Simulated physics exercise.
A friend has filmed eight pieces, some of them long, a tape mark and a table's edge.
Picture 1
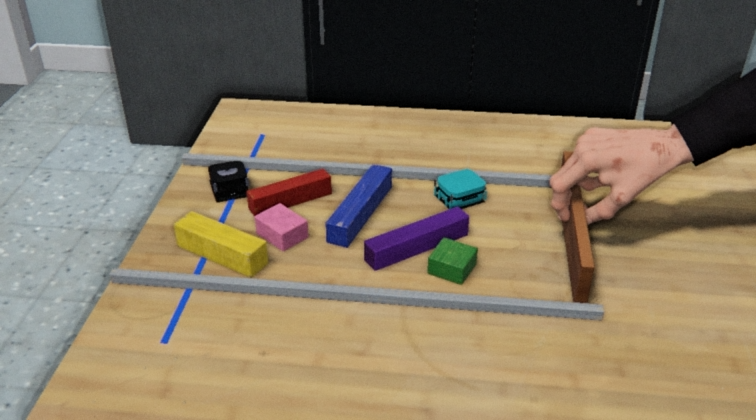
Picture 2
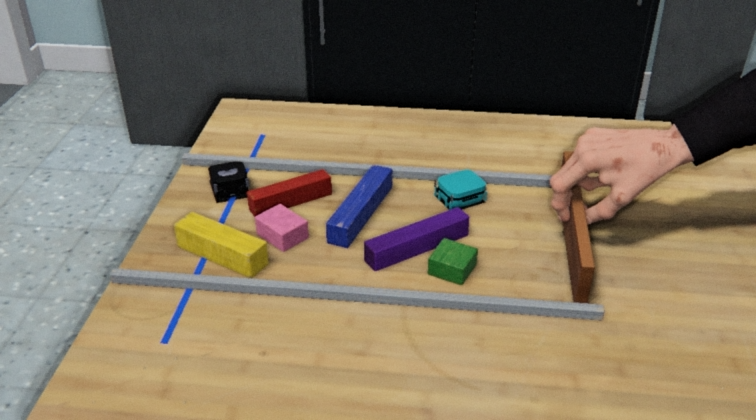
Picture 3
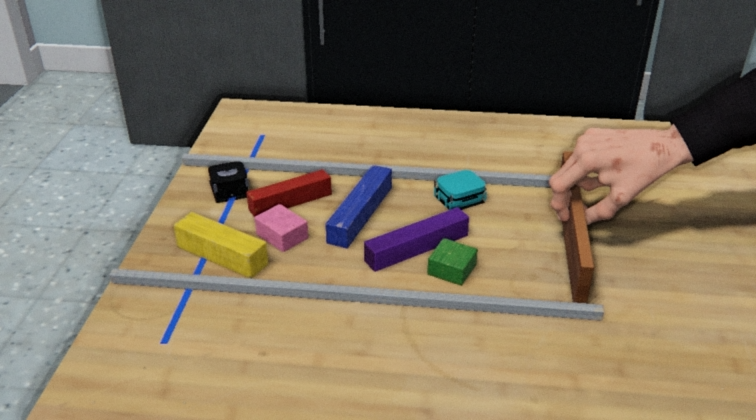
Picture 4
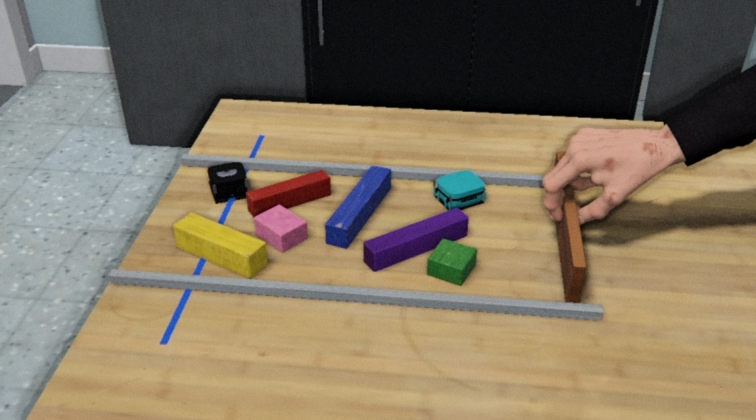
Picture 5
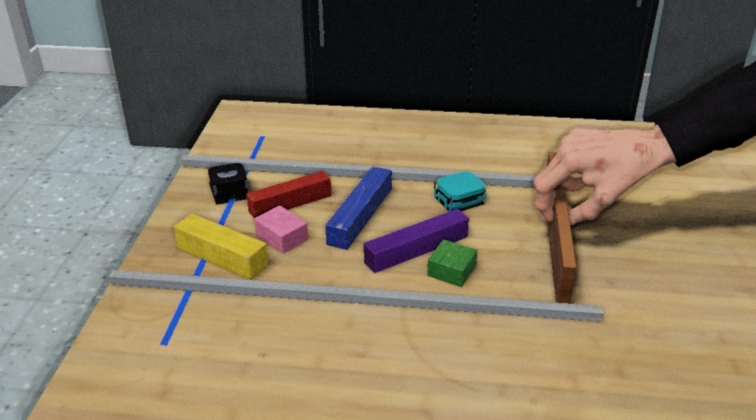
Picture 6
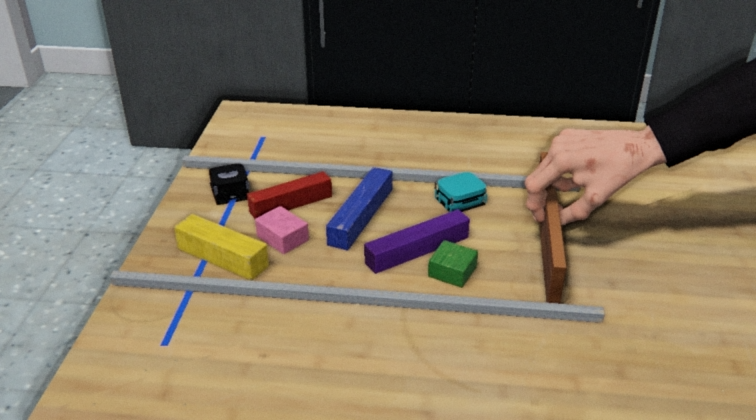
A hand reaching in from the right slides an upright brown board a short way left between two grey rails, while the pieces ahead of it and the camera stay still. Seen from above at an angle, the pale wooden tabletop stands before dark cabinets. Black, yellow, red and pink pieces lie left near blue tape, with blue, purple, turquoise and green ones further right.
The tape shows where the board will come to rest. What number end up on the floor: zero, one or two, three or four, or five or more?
As it turns out, the number that fall off is three or four.
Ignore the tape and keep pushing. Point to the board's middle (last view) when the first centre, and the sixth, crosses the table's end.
First at (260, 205), next at (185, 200).
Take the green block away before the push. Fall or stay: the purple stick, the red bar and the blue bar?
The purple stick stays on, the red bar comes down, the blue bar is kept.
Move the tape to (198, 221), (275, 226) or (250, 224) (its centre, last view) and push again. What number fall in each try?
Down on the floor: 5, 0 and 1.
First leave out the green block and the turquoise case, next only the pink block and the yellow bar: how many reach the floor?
Fallen: 0, and 1 in the other try.
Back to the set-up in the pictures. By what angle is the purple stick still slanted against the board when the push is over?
About 30°.
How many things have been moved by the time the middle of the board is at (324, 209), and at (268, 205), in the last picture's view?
At the one place 8, at the other 8.
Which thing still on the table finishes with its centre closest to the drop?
It is the red bar.
A little later, none off yet; black case at rest near (229, 185); yellow bar at rest near (221, 247); red bar at rest near (291, 195).
Next, none off yet; black case shifted a little near (218, 181); yellow bar shifted a little near (199, 241); red bar shifted a little near (243, 190).
When it is over, the number that fall off is three or four; down, pink block, yellow bar and black case.
